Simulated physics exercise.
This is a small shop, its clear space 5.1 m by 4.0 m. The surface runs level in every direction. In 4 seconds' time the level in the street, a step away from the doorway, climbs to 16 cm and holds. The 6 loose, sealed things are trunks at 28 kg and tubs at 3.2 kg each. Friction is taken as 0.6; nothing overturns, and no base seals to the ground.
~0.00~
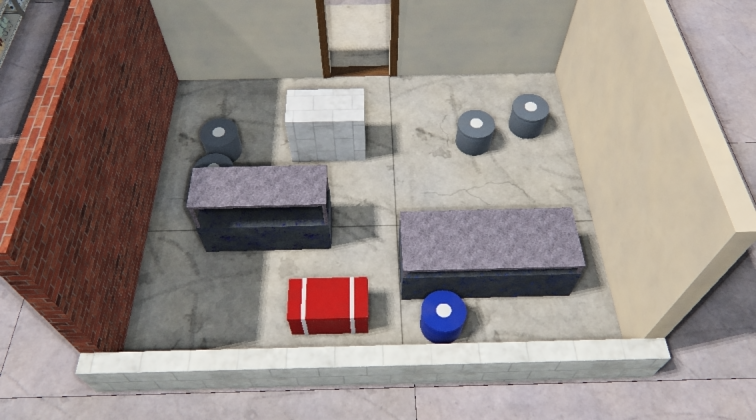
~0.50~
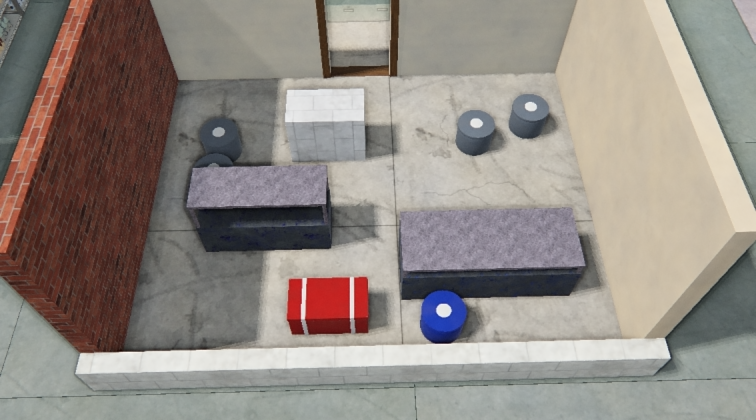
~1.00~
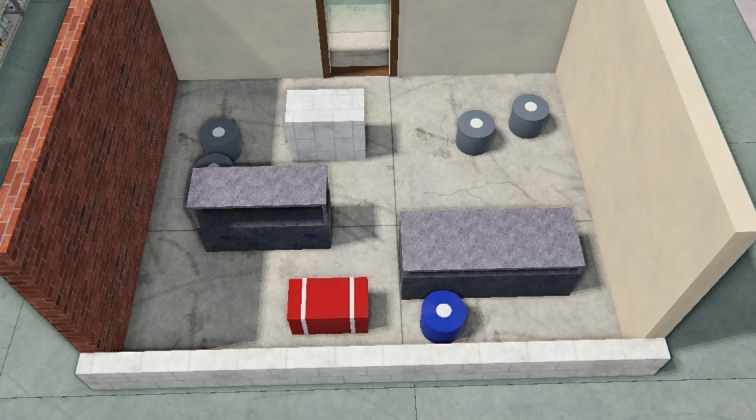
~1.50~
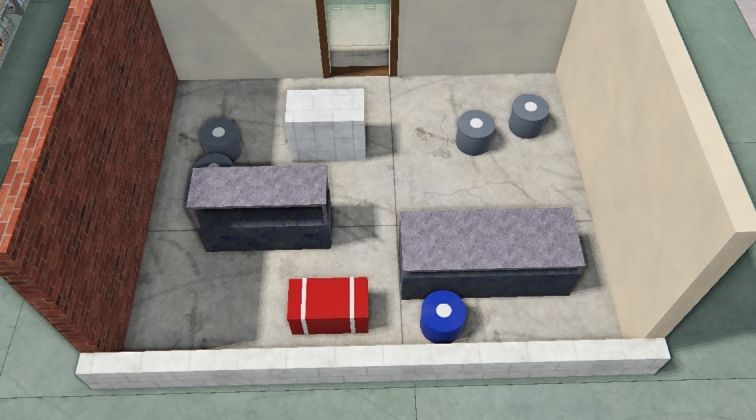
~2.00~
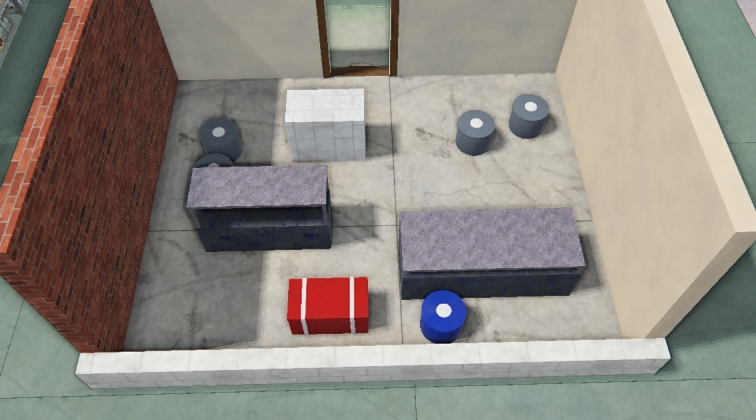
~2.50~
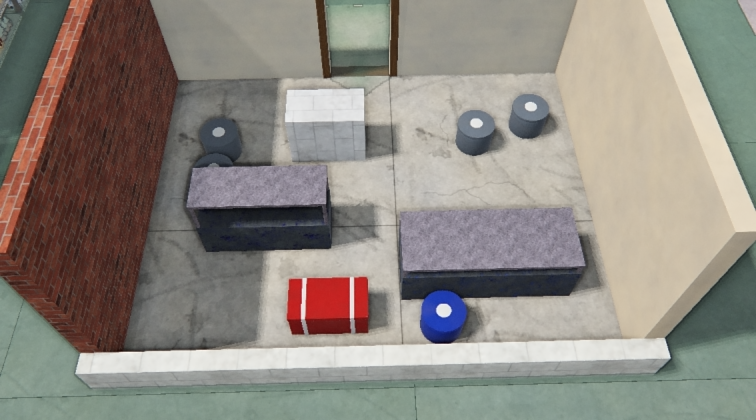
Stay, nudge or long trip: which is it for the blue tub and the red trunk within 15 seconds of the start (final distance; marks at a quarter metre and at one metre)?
The blue tub creeps a modest distance and the red trunk remains almost motionless.
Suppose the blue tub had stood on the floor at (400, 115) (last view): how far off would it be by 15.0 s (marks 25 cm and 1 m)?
Short answer, it is taken a long way.
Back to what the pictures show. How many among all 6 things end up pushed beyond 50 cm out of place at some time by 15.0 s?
All told, that gives 5.
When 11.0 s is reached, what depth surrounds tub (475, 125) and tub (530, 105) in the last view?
I'd estimate 5 cm for the first and 3 cm for the second.
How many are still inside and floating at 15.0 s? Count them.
My tally comes to 5.
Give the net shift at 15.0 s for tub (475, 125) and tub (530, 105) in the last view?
100 cm, 80 cm.
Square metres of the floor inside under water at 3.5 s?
About 1.5 m2.
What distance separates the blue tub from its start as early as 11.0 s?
Some 0 cm from the start.
After 3.5 s the blue tub is near (444, 311), 0.0 m from its start, aground; the red trunk is near (328, 298), 0.0 m from its start, aground; 0 afloat.
After 6.8 s the blue tub is near (444, 311), 0.0 m from its start, aground; the red trunk is near (328, 298), 0.0 m from its start, aground; 0 afloat.
After 11.0 s the blue tub is near (444, 311), 0.0 m from its start, aground; the red trunk is near (328, 298), 0.0 m from its start, aground; 4 afloat.
After 15.0 s the blue tub is near (391, 300), 0.5 m from its start, afloat; the red trunk is near (328, 298), 0.0 m from its start, aground; 5 afloat.
